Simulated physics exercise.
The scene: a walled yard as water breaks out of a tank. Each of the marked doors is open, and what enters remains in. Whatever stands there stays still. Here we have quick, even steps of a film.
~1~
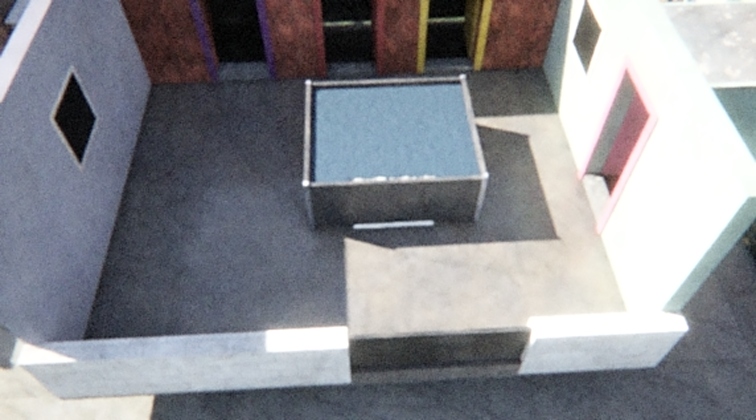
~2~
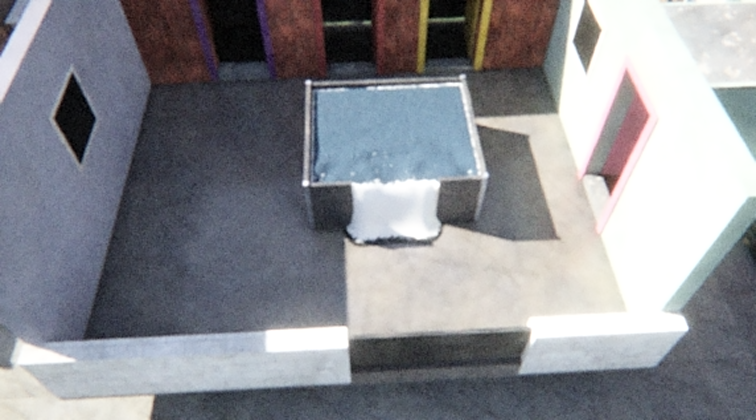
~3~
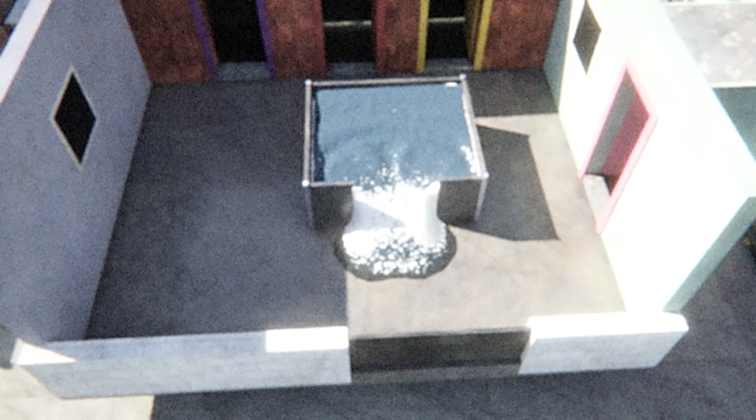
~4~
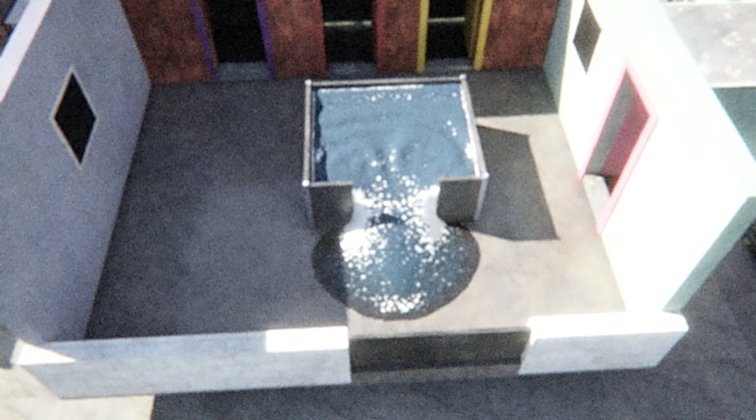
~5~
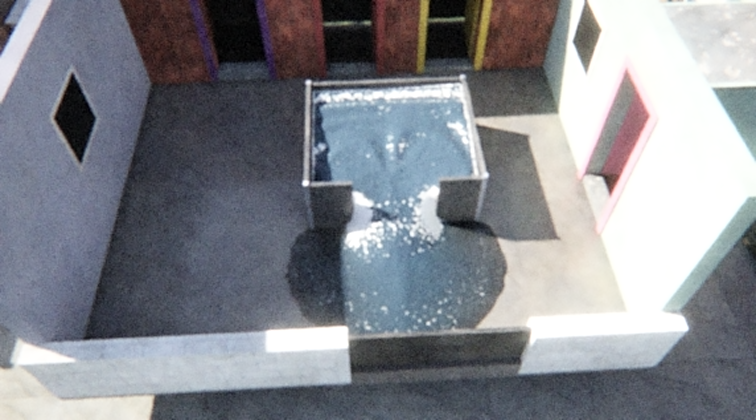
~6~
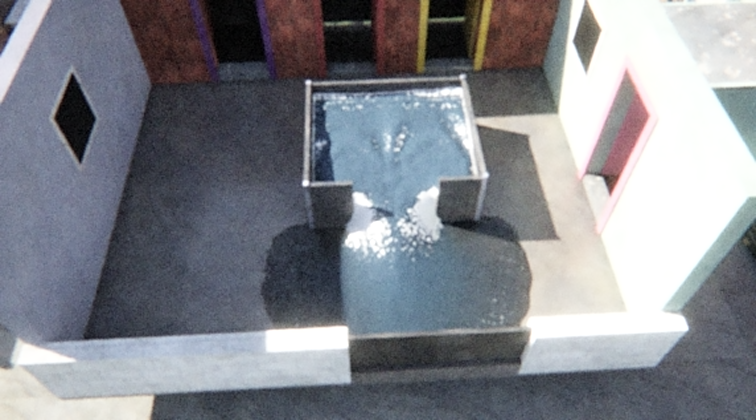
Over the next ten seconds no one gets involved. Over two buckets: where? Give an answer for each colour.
Pink door: Two buckets or fewer; red door: Over two buckets; yellow door: Over two buckets; purple door: Two buckets or fewer.
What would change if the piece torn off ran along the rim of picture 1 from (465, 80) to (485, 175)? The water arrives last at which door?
It's the purple one.
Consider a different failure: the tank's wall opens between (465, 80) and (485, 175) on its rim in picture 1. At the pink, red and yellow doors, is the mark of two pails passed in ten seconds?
The pink one exceeds the limit, the red one falls short and the yellow one exceeds the limit.
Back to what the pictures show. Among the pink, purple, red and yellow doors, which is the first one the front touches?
That would be the one in pink, ahead of the rest.
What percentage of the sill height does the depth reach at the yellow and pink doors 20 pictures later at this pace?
I reckon it's around 0 and then 80 per cent.
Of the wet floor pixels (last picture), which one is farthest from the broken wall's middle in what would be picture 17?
About at (77, 370).
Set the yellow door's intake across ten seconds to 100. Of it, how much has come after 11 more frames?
Working it through, I arrive at 0 %.
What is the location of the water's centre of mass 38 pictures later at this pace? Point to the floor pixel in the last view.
I'd say near (355, 197).
A moment on, water covers 25 % of the floor; the pink door not reached, the red door not reached, the yellow door not reached, the purple door not reached.
Next, water covers 35 % of the floor; the pink door wet at the sill, nothing in, the red door not reached, the yellow door not reached, the purple door not reached.
Then, water covers 70 % of the floor; the pink door wet at the sill, nothing in, the red door not reached, the yellow door not reached, the purple door not reached.
Later, water covers 95 % of the floor; the pink door wet at the sill, nothing in, the red door under two buckets in, the yellow door over two buckets in, the purple door wet at the sill, nothing in.
In the end, water covers 100 % of the floor; the pink door wet at the sill, nothing in, the red door far over two buckets in, the yellow door far over two buckets in, the purple door wet at the sill, nothing in.
